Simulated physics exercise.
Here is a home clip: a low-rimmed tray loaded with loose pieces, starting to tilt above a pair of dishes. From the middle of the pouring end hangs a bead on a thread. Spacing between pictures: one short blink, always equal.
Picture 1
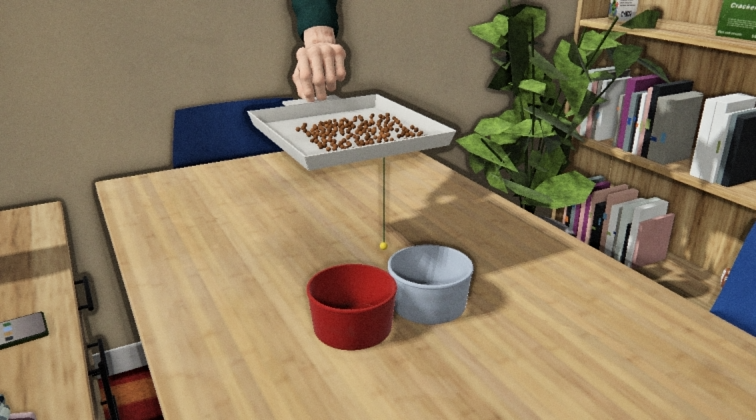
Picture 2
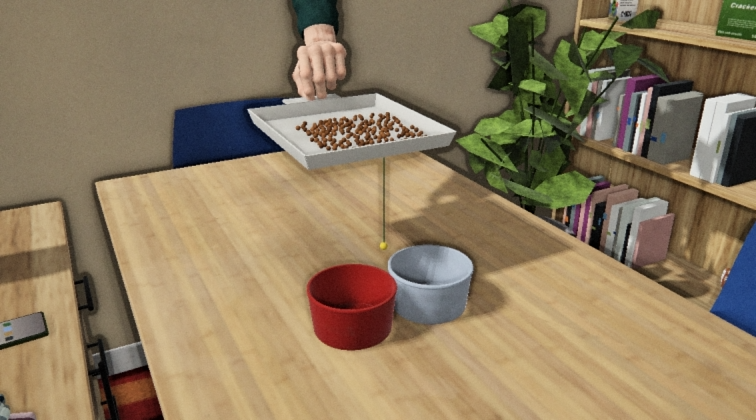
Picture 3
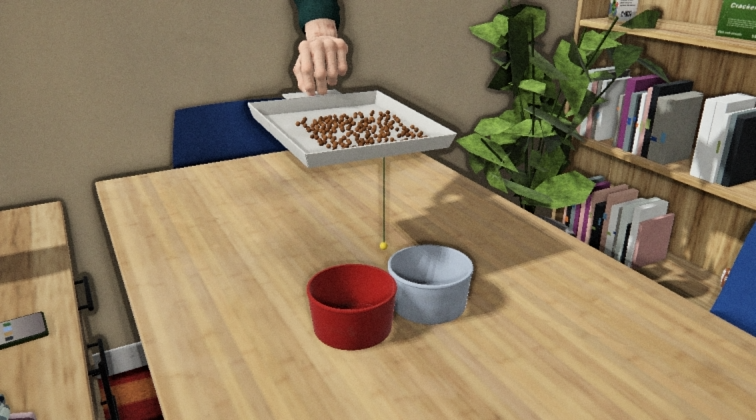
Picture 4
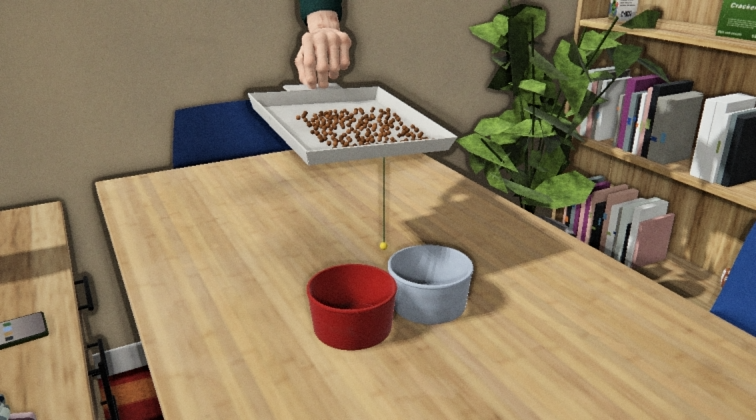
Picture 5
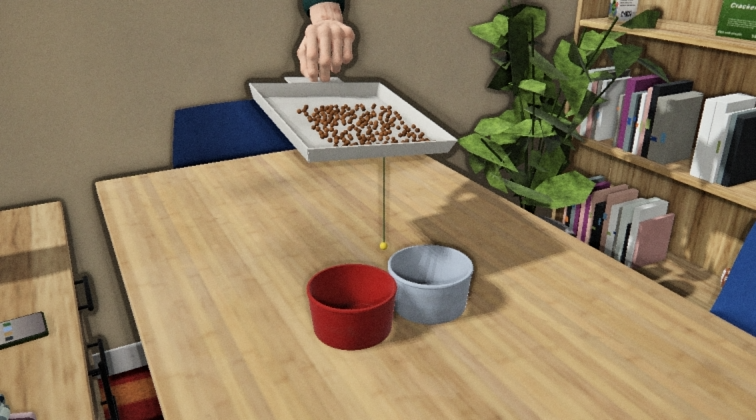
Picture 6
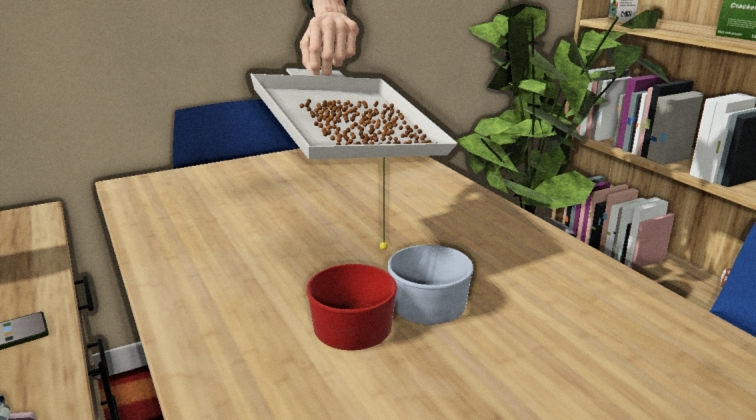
In this clip, a hand holds a shallow tray of small brown pieces above a red dish and a pale blue-grey dish on a wooden table, then gradually tilts it slightly toward its right corner as a yellow bead hangs below.
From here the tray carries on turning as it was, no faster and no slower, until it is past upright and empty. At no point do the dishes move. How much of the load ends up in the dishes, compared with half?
Most likely the lost part will be the majority.
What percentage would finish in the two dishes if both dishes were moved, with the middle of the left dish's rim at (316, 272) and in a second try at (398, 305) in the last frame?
Roughly 0% on the first try and 0% on the second.
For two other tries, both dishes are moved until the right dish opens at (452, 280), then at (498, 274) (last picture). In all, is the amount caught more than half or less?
The first time it's lower than half, the second time lower than half.
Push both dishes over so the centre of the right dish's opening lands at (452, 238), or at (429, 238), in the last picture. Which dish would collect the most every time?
Well, first the right-hand one, then the right-hand one.
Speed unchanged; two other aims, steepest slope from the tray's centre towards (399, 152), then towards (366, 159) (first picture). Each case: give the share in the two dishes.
Roughly 70 % in the first case and 100 % in the second.
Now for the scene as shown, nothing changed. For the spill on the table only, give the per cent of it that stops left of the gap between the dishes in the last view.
That would be roughly 10 per cent.
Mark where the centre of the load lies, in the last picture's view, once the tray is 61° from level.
The middle of the load sits near (416, 148).
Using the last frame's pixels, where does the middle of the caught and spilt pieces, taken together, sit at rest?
About (470, 271).
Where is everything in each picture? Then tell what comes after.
The first frame shows corners of the pouring end at (308, 154) and (449, 130), level; middle of the load at (361, 134), cereal balls; left dish at (372, 325); right dish at (452, 300); bead on its thread at (384, 246).
The second frame shows corners of the pouring end at (308, 154) and (450, 131), level; middle of the load at (361, 133).
The third frame shows corners of the pouring end at (309, 152) and (450, 133), tipped barely, lowest at the right corner; middle of the load at (361, 131).
The fourth frame shows corners of the pouring end at (310, 149) and (451, 135), tipped a little, lowest at the right corner; middle of the load at (361, 129).
The fifth frame shows corners of the pouring end at (311, 146) and (451, 138), tipped a little, lowest at the right corner; middle of the load at (362, 126).
The sixth frame shows corners of the pouring end at (312, 144) and (451, 141), tipped a little, lowest at the right corner; middle of the load at (365, 125); left dish at (372, 325); right dish at (452, 300).
Soon, tray tipped steeply; nearly all on the tray; a stray few outside both; a stray few in the air.
A while on, tray tipped past a quarter turn; a stray few on the tray; a small part in the right dish; most outside both; a small part in the air.
Towards the end, tray tipped past a quarter turn; a small part in the right dish; nearly all outside both.
Finally, tray tipped past a quarter turn; none in the left dish; a small part in the right dish; nearly all outside both.
